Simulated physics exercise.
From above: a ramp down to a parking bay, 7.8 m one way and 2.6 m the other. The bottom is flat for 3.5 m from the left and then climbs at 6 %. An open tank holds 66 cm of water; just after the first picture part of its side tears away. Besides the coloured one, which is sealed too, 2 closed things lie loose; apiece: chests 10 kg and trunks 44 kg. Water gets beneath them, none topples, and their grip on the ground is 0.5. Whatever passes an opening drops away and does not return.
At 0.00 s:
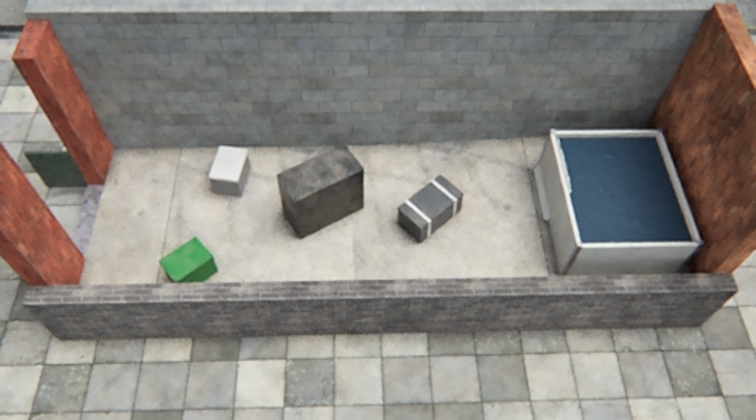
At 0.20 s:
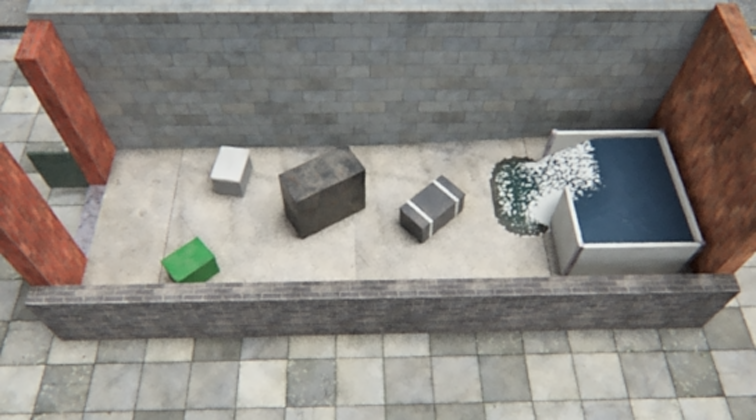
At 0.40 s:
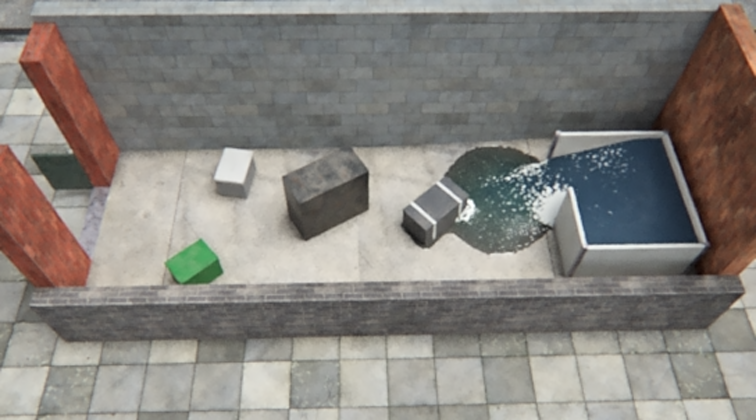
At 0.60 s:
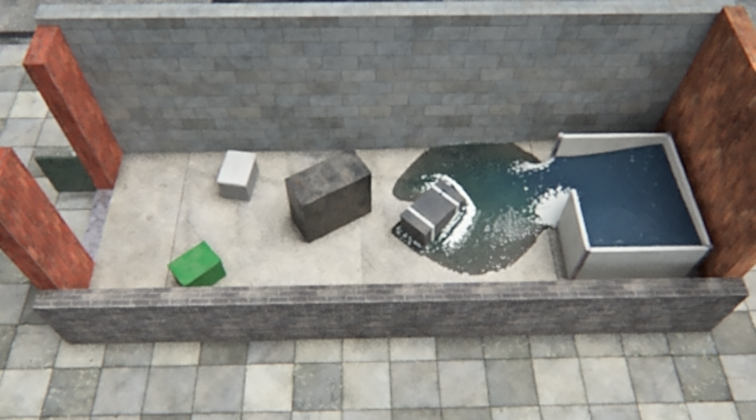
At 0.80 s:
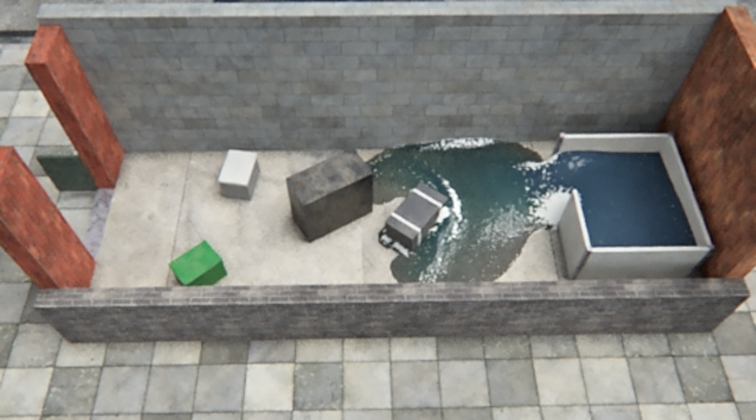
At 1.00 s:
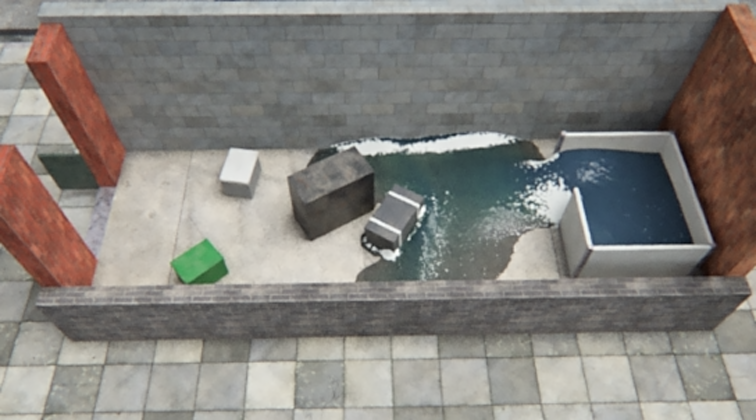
Water pouring from a broken tank on the right, spreading left across a walled bay and shifting a strapped grey box.
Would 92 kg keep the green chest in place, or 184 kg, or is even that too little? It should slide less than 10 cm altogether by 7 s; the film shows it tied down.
Verdict: The lower weight is enough.
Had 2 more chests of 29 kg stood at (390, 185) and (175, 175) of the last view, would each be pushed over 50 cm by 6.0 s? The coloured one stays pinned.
In that order: Past it, past it.
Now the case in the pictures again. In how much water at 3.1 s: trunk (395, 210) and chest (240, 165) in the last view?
About 10 and 10 cm.
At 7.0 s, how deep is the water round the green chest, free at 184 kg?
Roughly 10 cm.
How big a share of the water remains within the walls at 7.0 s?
About 68 per cent.
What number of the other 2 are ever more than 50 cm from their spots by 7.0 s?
2 of them.
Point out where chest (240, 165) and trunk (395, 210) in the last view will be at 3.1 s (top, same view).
Near (104, 245) and (255, 243).
After 1.4 s the green chest would be 0 cm from its start with 92 kg and 0 cm from its start with 184 kg; 0 cm of water round it then.
After 3.1 s the green chest would be 5 cm from its start with 92 kg and 1 cm from its start with 184 kg; 11 cm of water round it then.
After 4.9 s the green chest would be 5 cm from its start with 92 kg and 1 cm from its start with 184 kg; 12 cm of water round it then.
After 7.0 s the green chest would be 5 cm from its start with 92 kg and 1 cm from its start with 184 kg; 10 cm of water round it then.
